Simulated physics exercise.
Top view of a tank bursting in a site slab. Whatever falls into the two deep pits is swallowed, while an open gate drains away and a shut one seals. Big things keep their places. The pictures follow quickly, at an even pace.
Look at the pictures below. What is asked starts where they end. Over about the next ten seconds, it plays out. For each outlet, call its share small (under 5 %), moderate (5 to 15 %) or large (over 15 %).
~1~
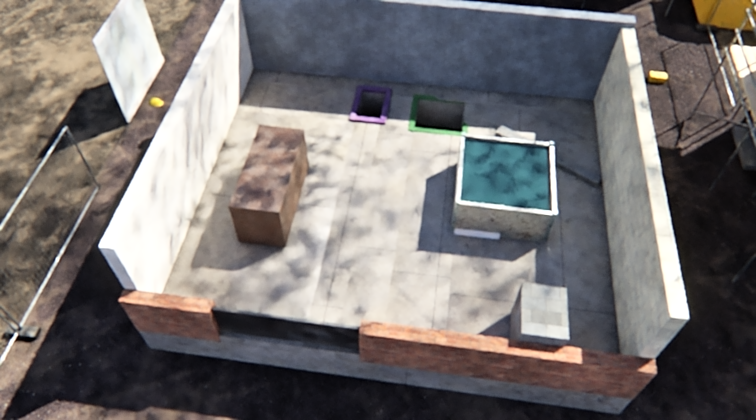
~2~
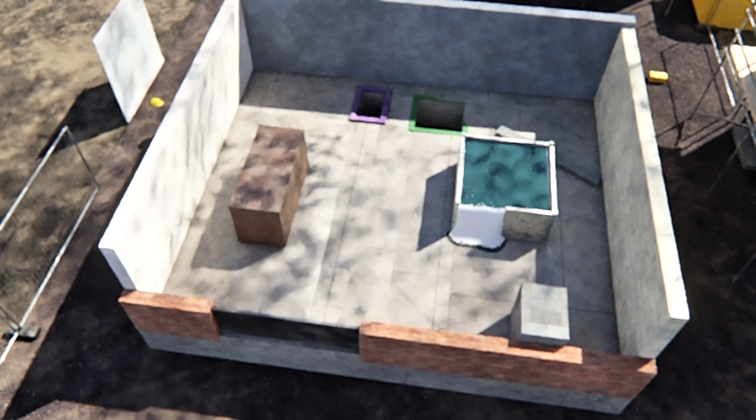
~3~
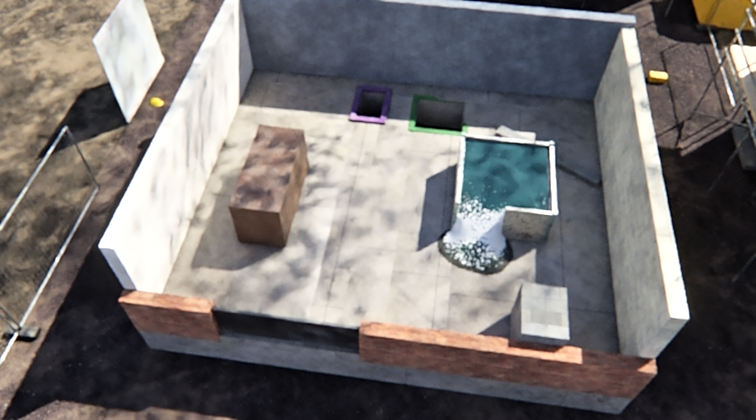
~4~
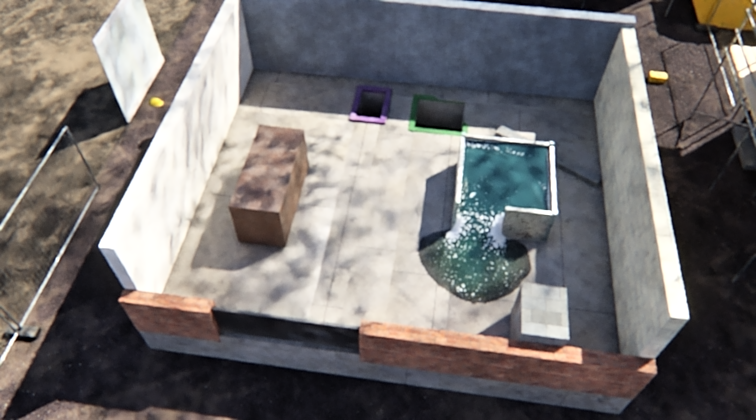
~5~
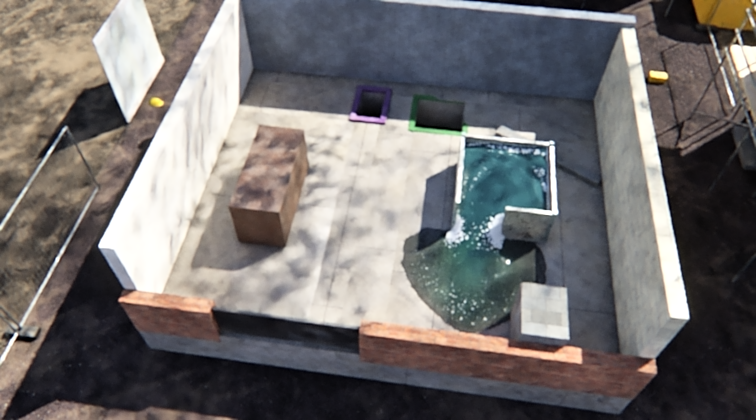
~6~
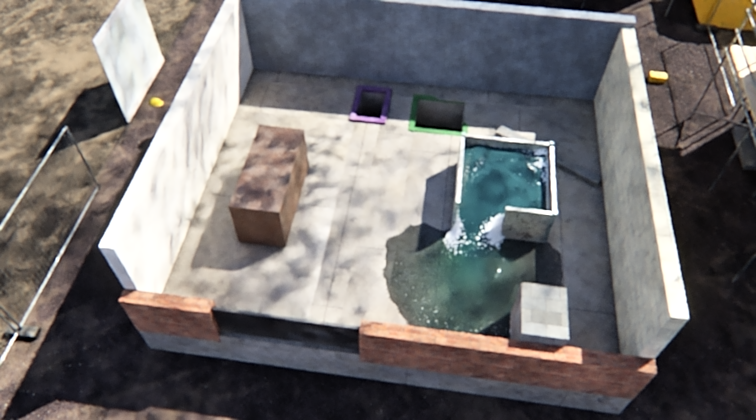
The gate - small, the green pit - small, the purple pit - small.
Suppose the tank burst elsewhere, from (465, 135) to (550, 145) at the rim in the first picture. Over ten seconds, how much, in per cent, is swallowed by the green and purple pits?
The green pit takes 50 per cent and the purple pit 4 per cent.
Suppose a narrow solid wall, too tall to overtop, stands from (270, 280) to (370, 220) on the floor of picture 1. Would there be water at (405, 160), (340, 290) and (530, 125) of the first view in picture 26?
Taken in turn, the three points are unsoaked, soaked and unsoaked.
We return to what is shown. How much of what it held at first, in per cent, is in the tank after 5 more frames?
About 62 per cent.
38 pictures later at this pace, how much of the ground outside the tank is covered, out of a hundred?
It should be close to 60 %.
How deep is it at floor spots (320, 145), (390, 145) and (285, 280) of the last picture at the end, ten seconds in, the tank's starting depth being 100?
About 6 per cent, then 2 per cent, then 12 per cent.
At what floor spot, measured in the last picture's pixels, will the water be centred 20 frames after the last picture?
I'd mark it close to (415, 263).
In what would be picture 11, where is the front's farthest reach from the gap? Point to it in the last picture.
My best guess is about (318, 335).
A moment on, water covers 20 % of the floor; the gate 0 %, the green pit 0 %, the purple pit 0 %.
Next, water covers 25 % of the floor; the gate 0 %, the green pit 0 %, the purple pit 0 %.
Then, water covers 35 % of the floor; the gate 0 %, the green pit 0 %, the purple pit 0 %.
Later, water covers 60 % of the floor; the gate 0 %, the green pit 0 %, the purple pit 0 %.
In the end, water covers 75 % of the floor; the gate 0 %, the green pit 0 %, the purple pit 1 %.
